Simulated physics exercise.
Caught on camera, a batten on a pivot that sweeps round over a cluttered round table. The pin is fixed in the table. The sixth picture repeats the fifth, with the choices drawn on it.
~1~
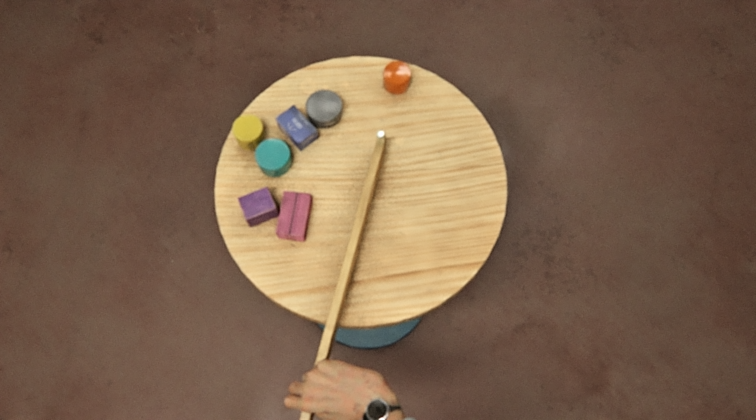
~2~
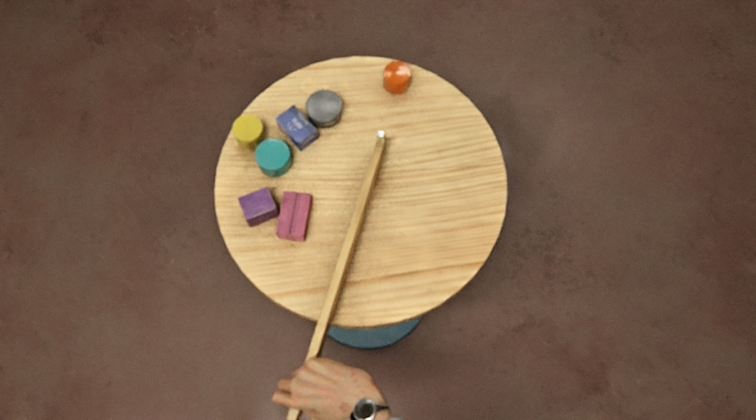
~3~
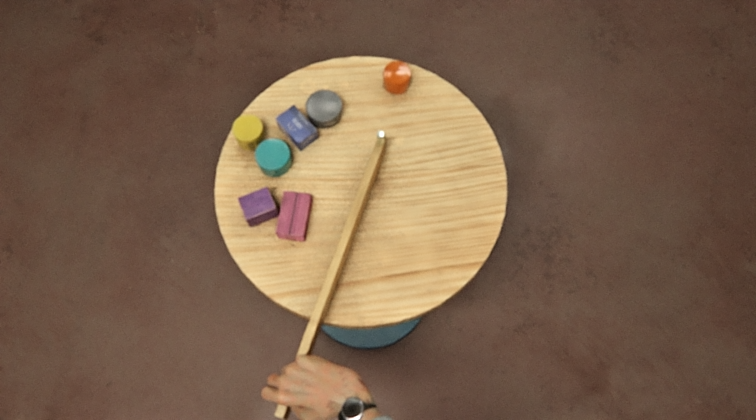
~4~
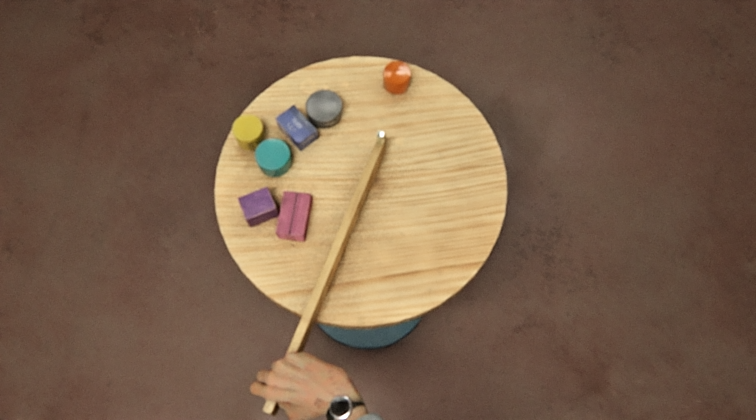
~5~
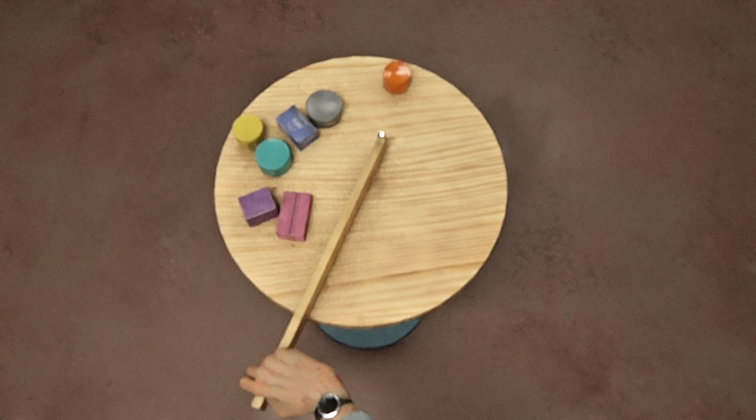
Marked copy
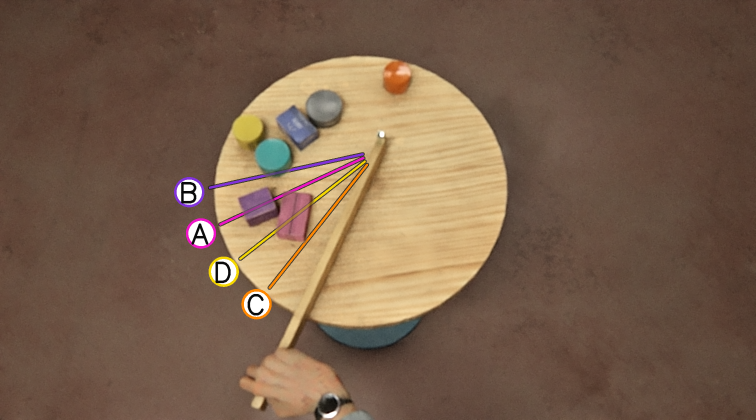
A hand wearing a watch held the lower end of a long wooden batten over a cluttered round table and swung it slightly to the left, while the colourful objects around it stayed still.
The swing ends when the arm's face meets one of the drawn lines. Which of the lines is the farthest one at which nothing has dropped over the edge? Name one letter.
Nothing falls up to B.
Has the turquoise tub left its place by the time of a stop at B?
Yes.
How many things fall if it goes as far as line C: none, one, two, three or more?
In all, none.
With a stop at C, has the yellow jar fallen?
No.
On the marked copy, A at (293, 191); B at (287, 171); C at (320, 224); D at (304, 209).
Taking B. A third of the way, arm (313, 206); purple block (255, 204); pink box (290, 209).
Two thirds of the way, arm (294, 180); purple block (237, 181); turquoise tub (271, 152).
When it is over, arm (287, 161); yellow jar (238, 121); purple block (230, 164); nothing has fallen.
As for the rest, A is safe but short; C is safe but short; D is safe but short.
